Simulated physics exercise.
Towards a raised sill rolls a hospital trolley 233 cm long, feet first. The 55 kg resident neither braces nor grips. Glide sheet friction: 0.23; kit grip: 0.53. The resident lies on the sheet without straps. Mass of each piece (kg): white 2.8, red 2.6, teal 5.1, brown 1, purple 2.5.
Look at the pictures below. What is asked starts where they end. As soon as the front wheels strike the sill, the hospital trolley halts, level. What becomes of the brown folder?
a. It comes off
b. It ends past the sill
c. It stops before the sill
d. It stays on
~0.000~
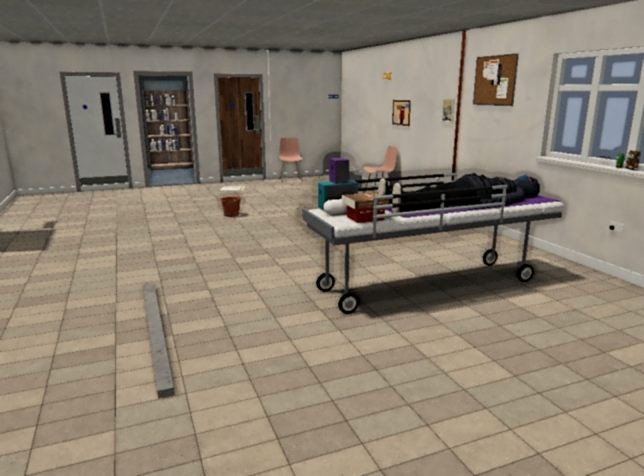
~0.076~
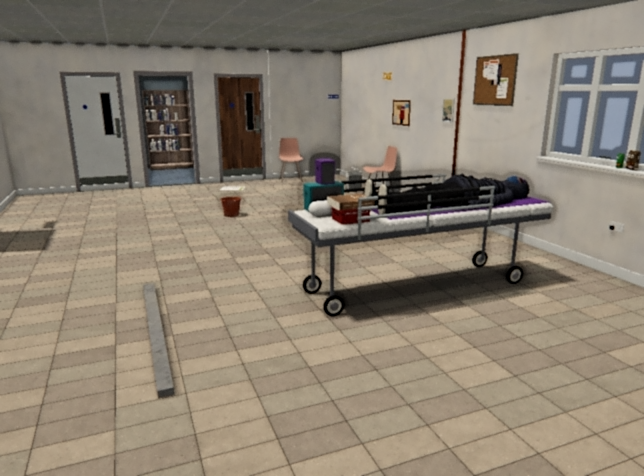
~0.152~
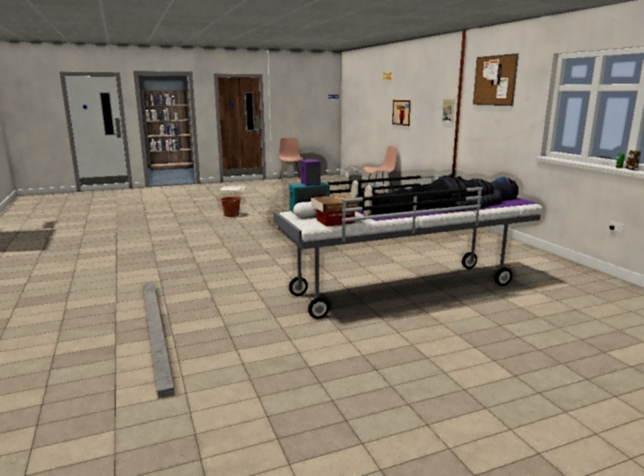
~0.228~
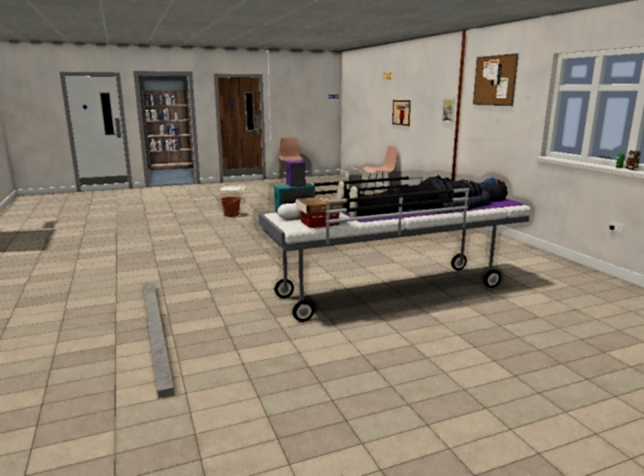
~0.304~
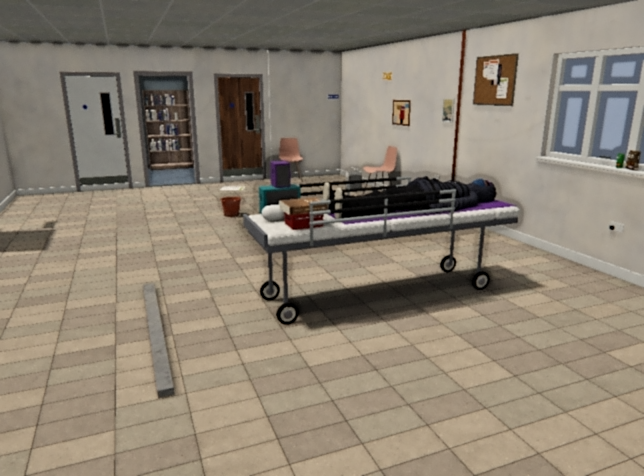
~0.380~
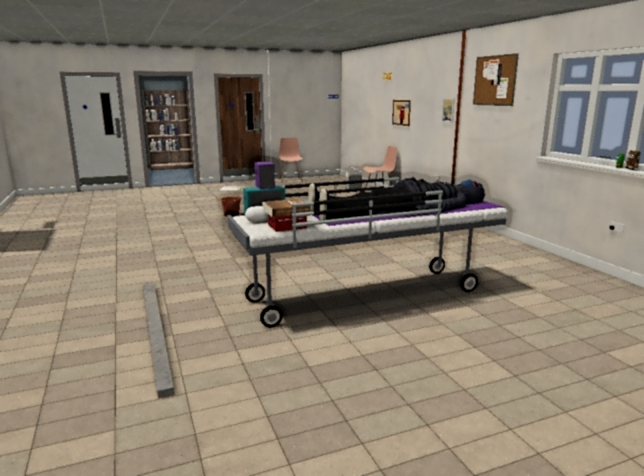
a.
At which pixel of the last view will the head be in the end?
Somewhere near (339, 206) in the last picture.
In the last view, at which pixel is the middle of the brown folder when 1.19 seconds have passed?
You'd see it close to (136, 221) then.
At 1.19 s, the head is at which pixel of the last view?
I'd put it around pixel (351, 205).
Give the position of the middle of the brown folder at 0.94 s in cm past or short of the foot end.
Short of it, by close to 15 cm.
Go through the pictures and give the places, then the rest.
Brown folder (365, 200), purple pump (339, 171); 137 cm from contact, in the first frame.
Brown folder (350, 202), purple pump (325, 172); 123 cm from contact, in the second frame.
Brown folder (335, 203), purple pump (310, 172); 110 cm from contact, in the third frame.
Brown folder (319, 205), purple pump (296, 173); 97 cm from contact, in the fourth frame.
Brown folder (303, 206), purple pump (280, 174); 84 cm from contact, in the fifth frame.
Brown folder (287, 207), purple pump (265, 175); 71 cm from contact. Speed about 1.7 m/s, in the sixth frame.
The jolt is at 0.79 s.
After 0.94 s the brown folder is 14 cm short of the foot end, tilted 0°, near (159, 219) in the last picture's view; the purple pump 9 cm short of the foot end, tilted 0°.
After 1.19 s the brown folder is 0 cm short of the foot end, tilted 0°, near (136, 221) in the last picture's view; the purple pump 12 cm past the foot end, tilted 20°.
After 1.49 s the brown folder is 19 cm past the foot end, tilted 55°, near (108, 247) in the last picture's view; the purple pump 47 cm past the foot end, tilted 75°.
At rest, 3.1 s, white gas bottle drops off; red case drops off; teal monitor drops off; brown folder drops off; purple pump drops off; left ankle stops short of the foot end.
